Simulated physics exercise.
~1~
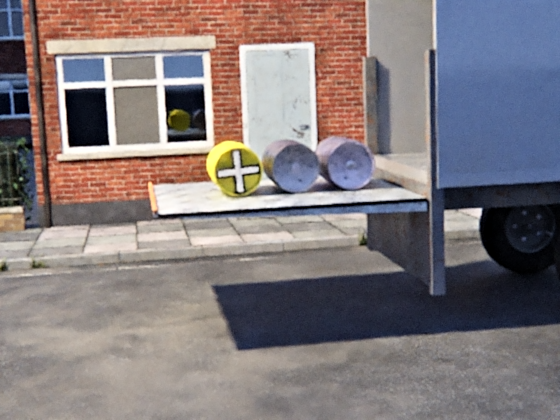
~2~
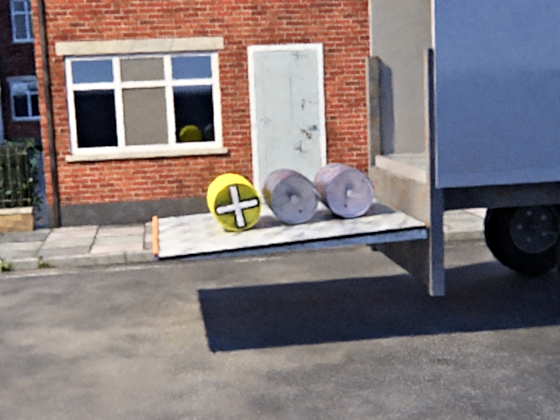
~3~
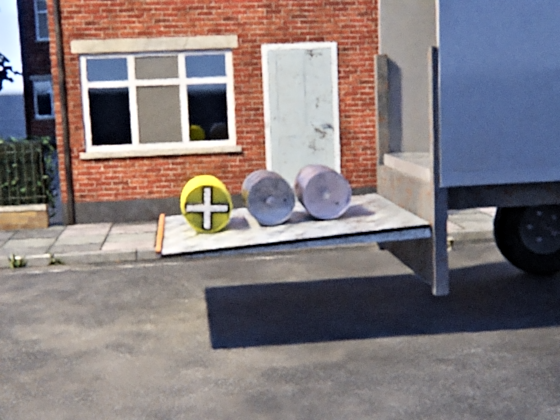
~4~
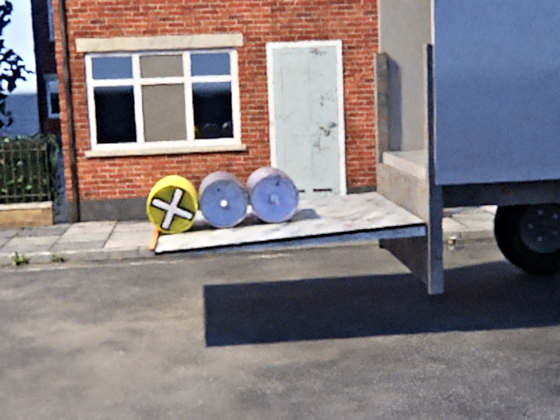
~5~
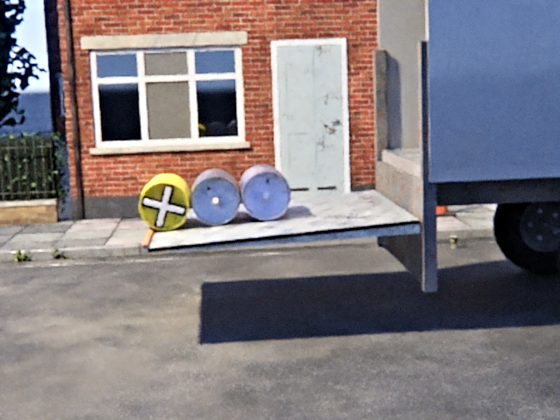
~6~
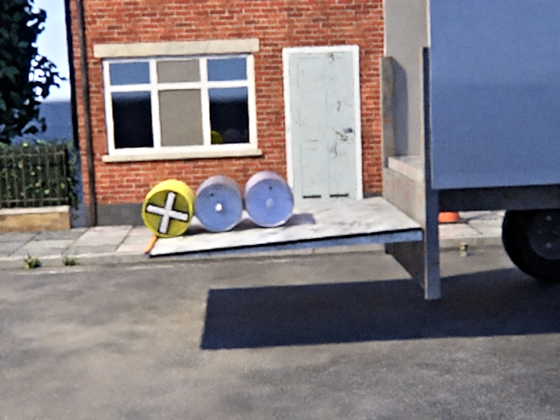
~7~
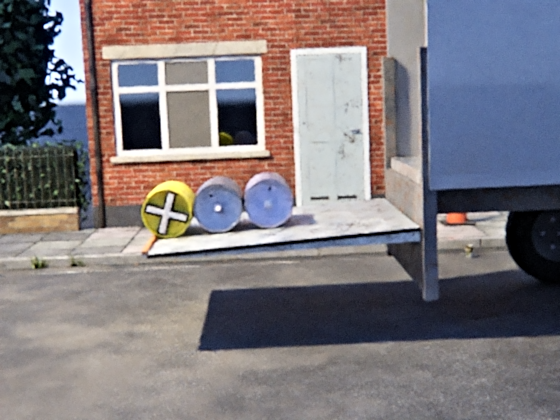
A yellow keg marked with a white cross sits beside two grey-purple kegs on a lorry's tail-lift, which sticks out to the left above a grey road, seen from the side with a red-brick house, white-framed window and pale door behind. The platform drops a little and tilts down towards its outer edge. All three kegs roll left, the yellow one leading, its cross turning. It reaches the raised stop at the edge and is held there, while the others close up behind it. The view drifts slightly sideways, and the three kegs rest in a row on the platform.
